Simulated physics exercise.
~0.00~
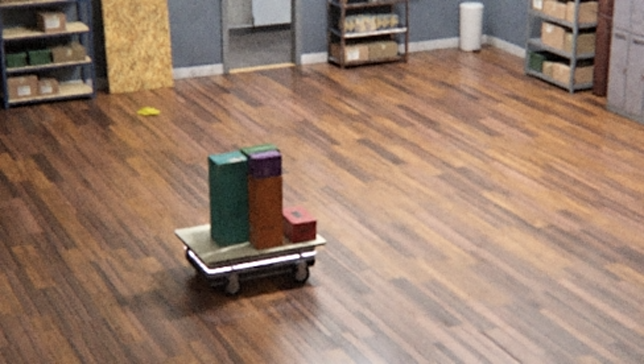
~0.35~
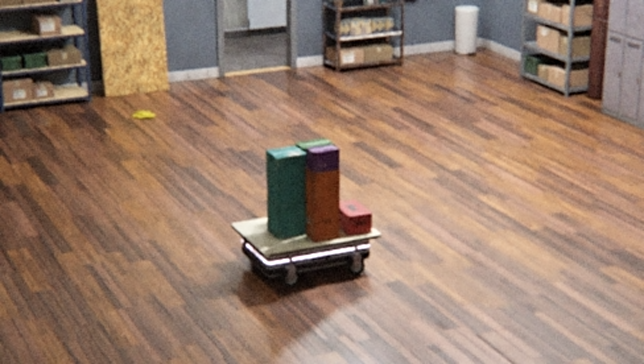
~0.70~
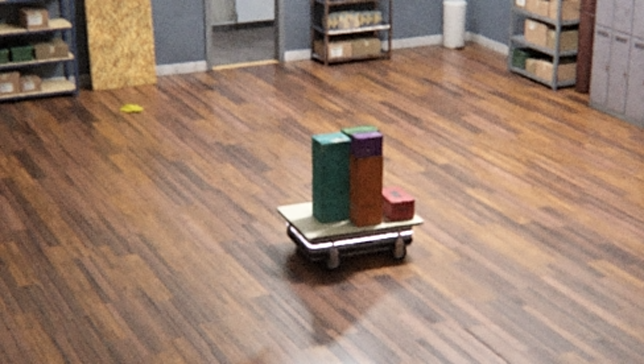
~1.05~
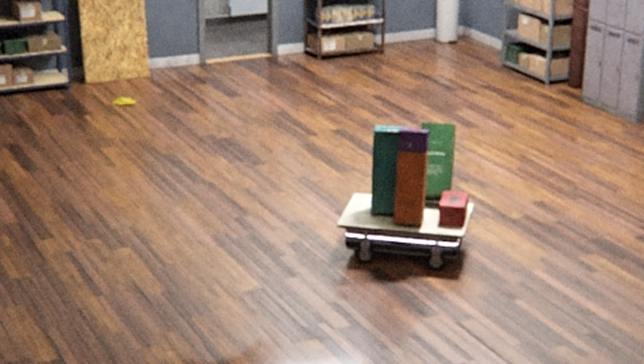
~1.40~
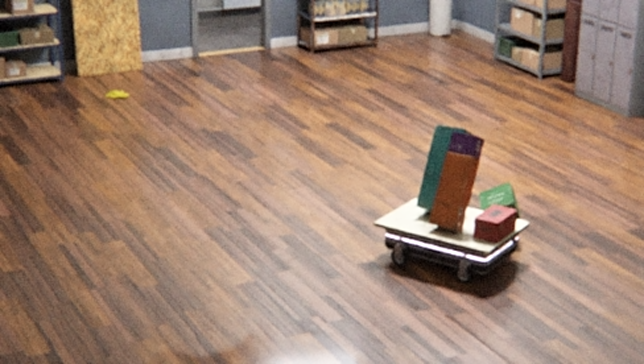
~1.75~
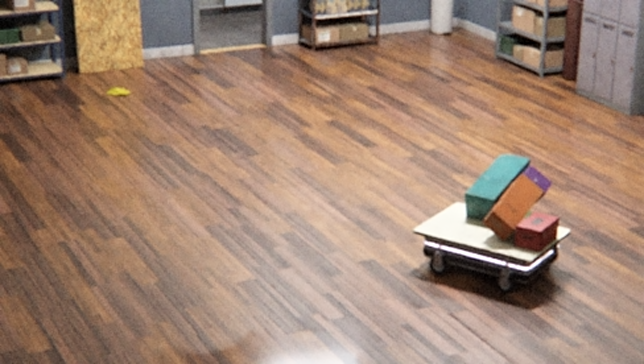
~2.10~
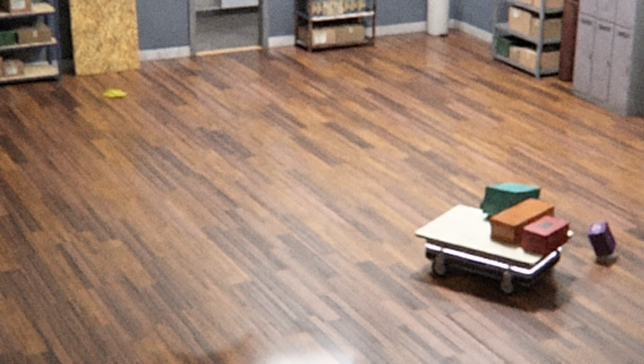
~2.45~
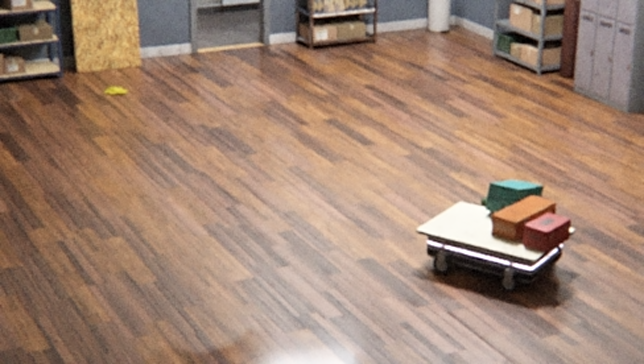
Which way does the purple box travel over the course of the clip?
The purple box moves to the right, first riding along with the cart and then tumbling off its right side.
